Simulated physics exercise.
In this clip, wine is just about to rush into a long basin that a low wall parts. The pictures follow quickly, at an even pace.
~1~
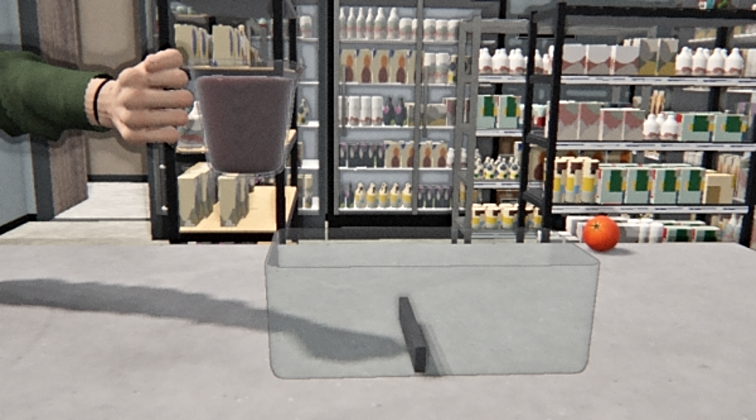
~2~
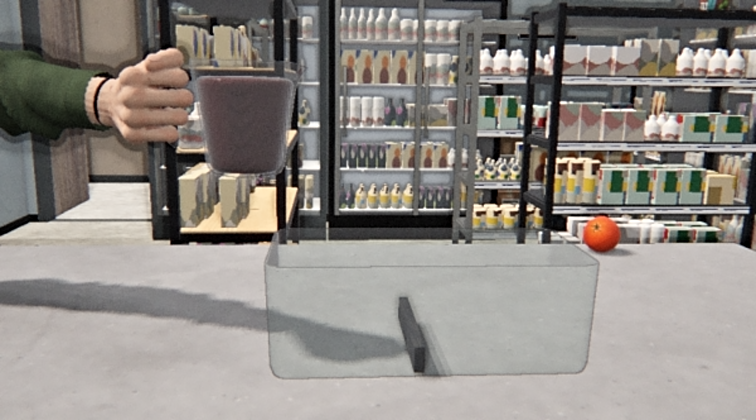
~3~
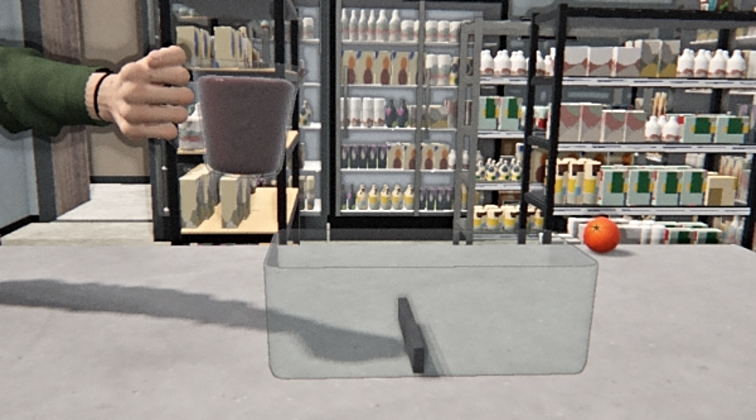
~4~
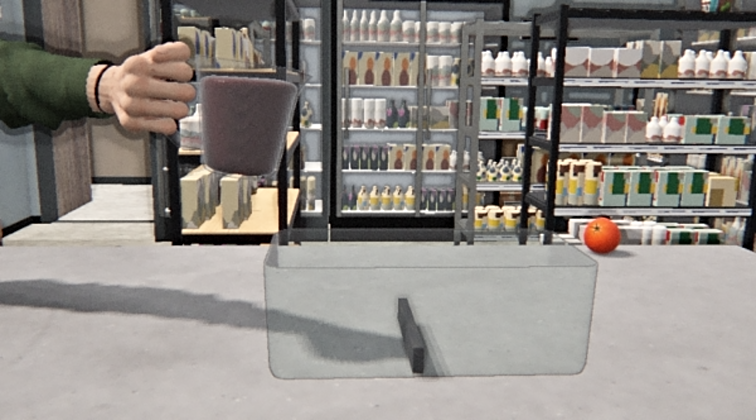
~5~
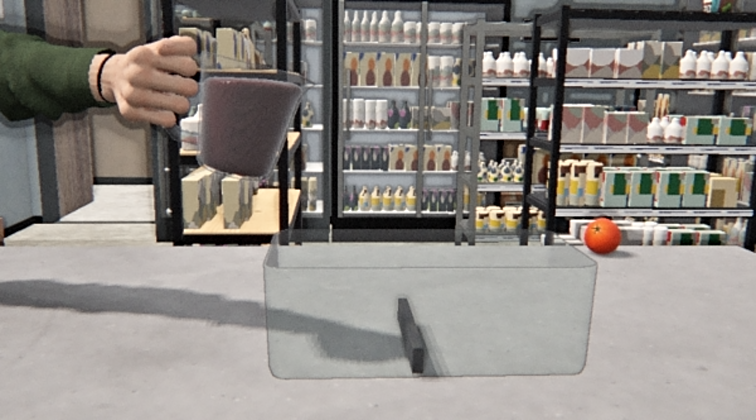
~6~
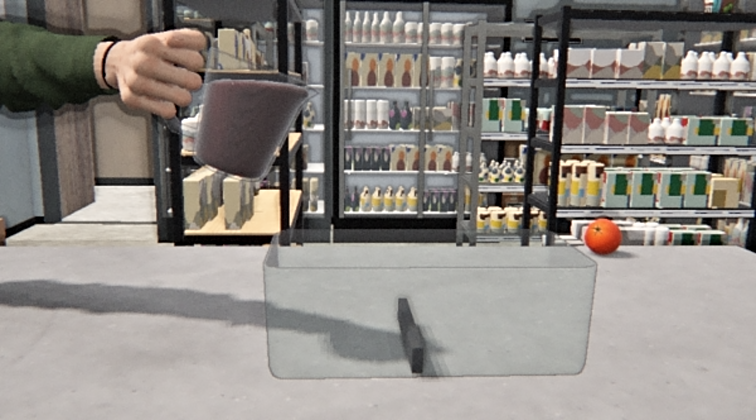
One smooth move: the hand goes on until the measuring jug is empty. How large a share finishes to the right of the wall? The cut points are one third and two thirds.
Shy of a third.
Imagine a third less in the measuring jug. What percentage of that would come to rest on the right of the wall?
About 10 parts in a hundred, give or take.
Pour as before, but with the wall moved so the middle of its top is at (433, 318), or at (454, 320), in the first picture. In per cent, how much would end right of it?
Roughly 10 per cent first and roughly 15 per cent second.
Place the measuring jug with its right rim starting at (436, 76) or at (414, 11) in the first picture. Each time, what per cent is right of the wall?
Roughly 85 % the first time and roughly 85 % the second.
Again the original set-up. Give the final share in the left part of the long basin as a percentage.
Some 80 per cent.
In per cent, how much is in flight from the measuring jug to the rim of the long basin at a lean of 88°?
30 %.
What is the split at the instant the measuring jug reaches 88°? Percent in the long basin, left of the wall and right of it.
The left part holds 15 percent and the right part 0 percent.
A moment on, the measuring jug is tipped on its side and 57 per cent is still to pour, 15 is left of the wall and 0 right of it.
Next, the measuring jug is tipped right over and 5 per cent is still to pour, 81 is left of the wall and 4 right of it.
Then the measuring jug is tipped right over and 0 per cent is still to pour, 85 is left of the wall and 11 right of it.
Later the measuring jug is tipped right over and 0 per cent is still to pour, 82 is left of the wall and 14 right of it.
Finally, 82 per cent lies left of the wall, 14 right of it and 4 outside.
